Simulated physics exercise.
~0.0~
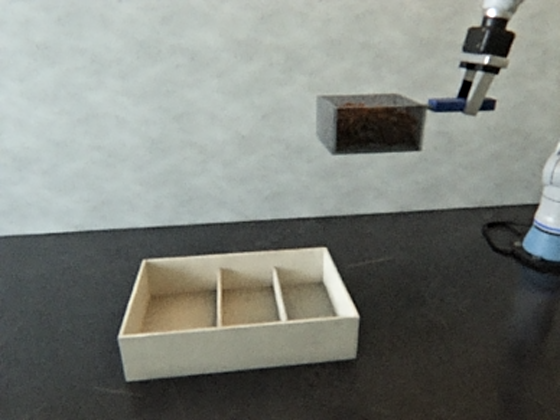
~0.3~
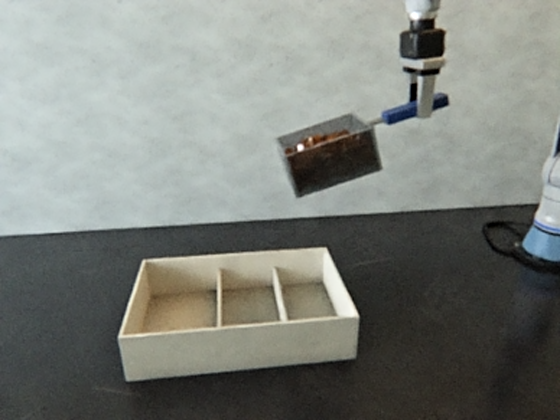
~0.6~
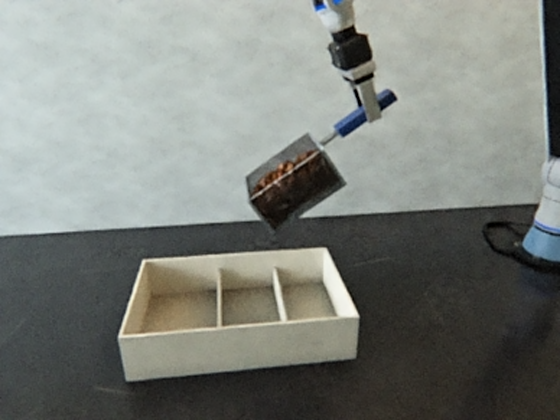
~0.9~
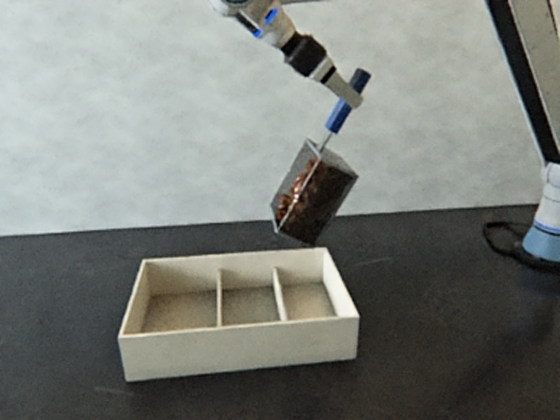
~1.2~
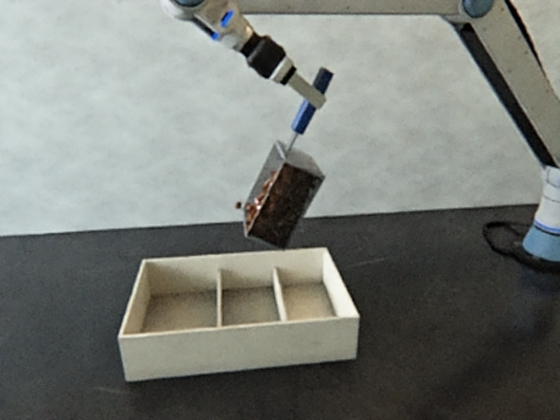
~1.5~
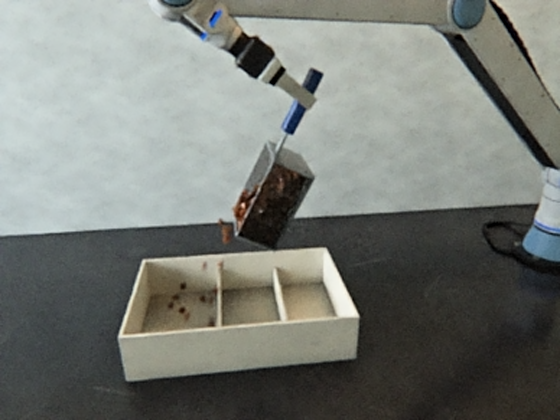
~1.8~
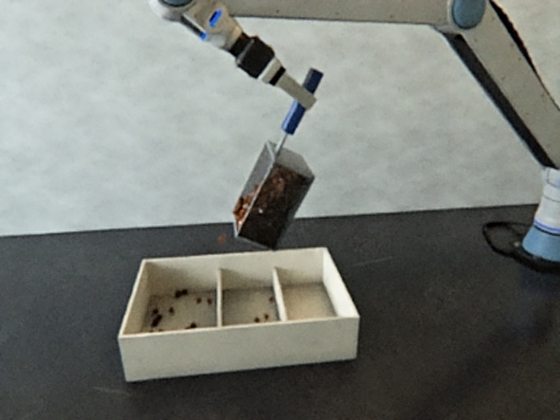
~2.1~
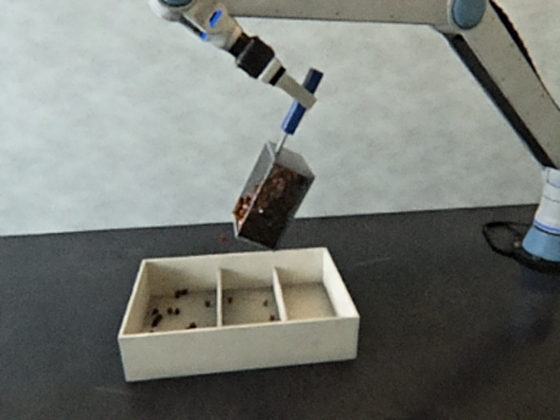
On a dark tabletop, a robot arm tilting a clear box of brown pellets, spilling a few into a pale divided crate.
